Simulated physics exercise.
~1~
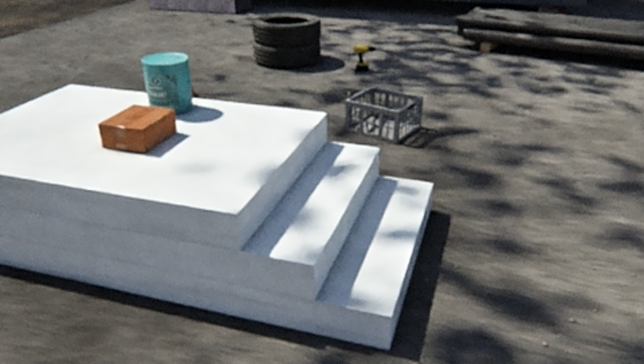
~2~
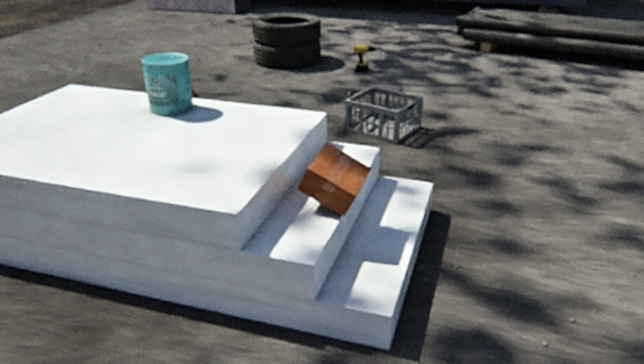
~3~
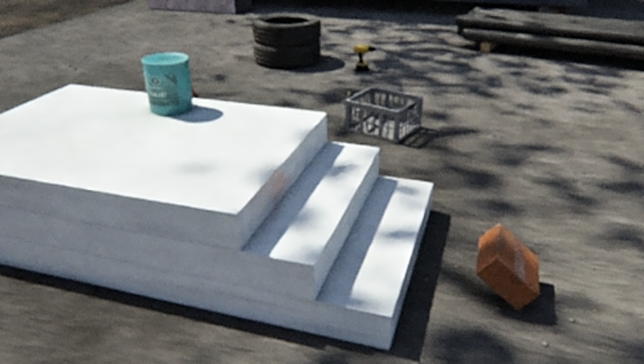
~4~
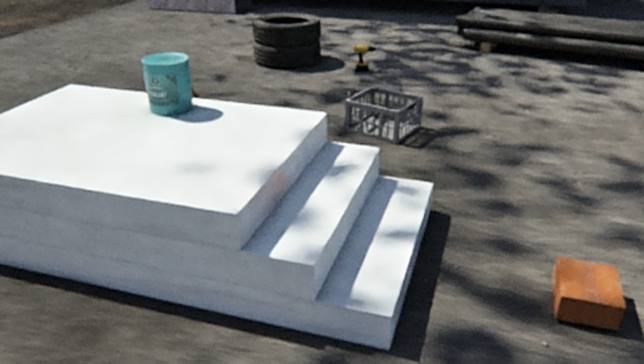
On a white landing with steps in a paved yard, an orange box moves right past a turquoise pail, tips over the edge and tumbles down the steps. It comes to rest on the ground to the right, while the pail stays in place on the landing.
